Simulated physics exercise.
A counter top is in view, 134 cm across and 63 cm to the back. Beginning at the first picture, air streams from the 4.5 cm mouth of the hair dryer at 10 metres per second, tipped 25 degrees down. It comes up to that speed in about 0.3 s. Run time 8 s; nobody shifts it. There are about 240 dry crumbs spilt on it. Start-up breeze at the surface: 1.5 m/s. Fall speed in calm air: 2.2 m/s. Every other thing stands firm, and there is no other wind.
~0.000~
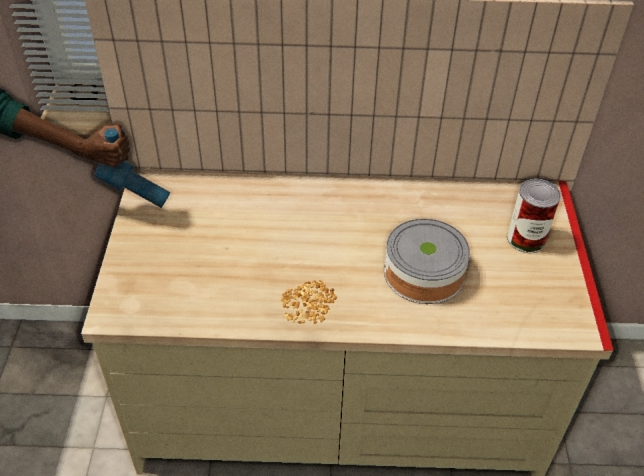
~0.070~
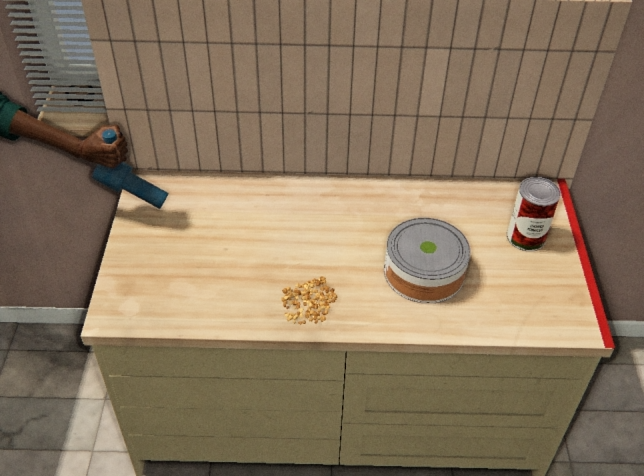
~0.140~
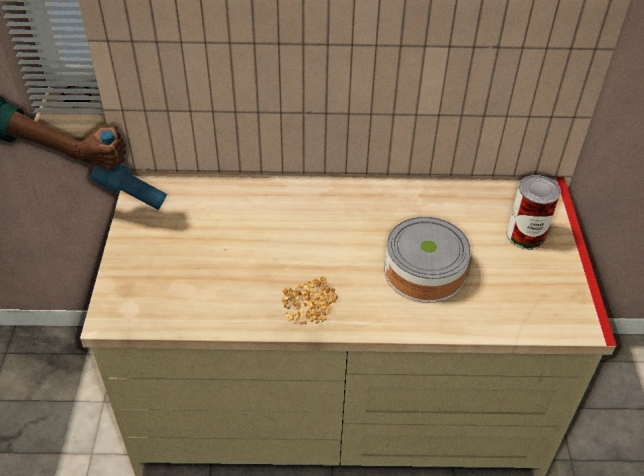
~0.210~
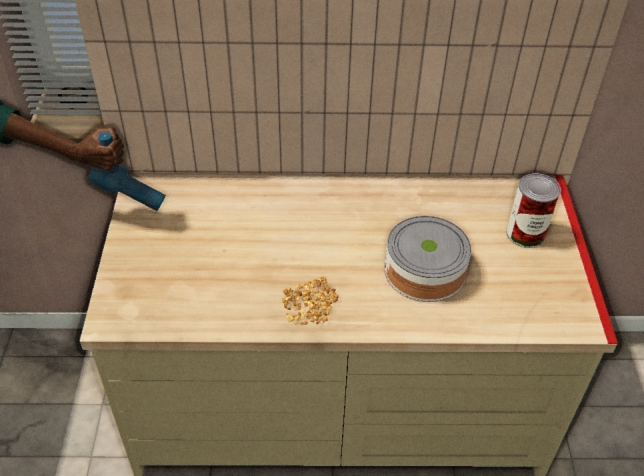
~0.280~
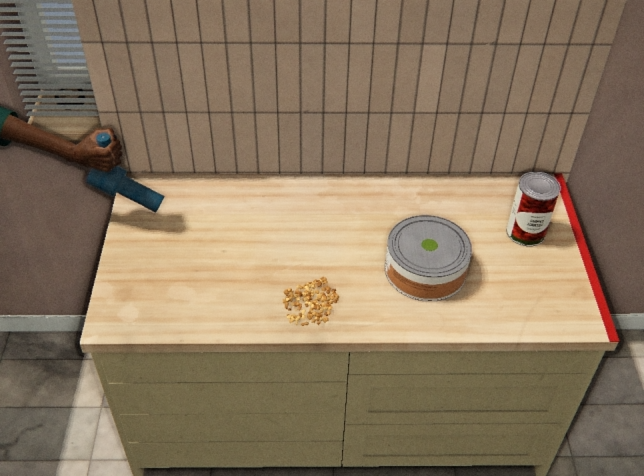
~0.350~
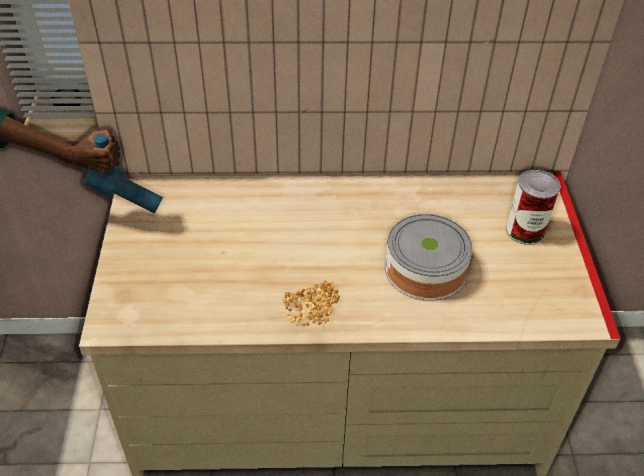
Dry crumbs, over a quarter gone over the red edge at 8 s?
The quarter line is respected.
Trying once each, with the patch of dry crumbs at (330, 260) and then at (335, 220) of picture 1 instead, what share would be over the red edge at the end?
About 10 and 70 in a hundred, in that order.
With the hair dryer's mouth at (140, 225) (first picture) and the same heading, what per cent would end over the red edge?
The share would be near 2 %.
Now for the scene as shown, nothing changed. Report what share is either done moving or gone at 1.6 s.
Estimate: Close to 100 %.
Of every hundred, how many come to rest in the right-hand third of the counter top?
0 %.
After 1.6 s, 0 % are over the red edge; 100 % have settled or left.
After 2.6 s, 0 % are over the red edge; 100 % have settled or left.
After 4.4 s, 0 % are over the red edge; 100 % have settled or left.
After 8.0 s, at the end, 0 % are over the red edge.
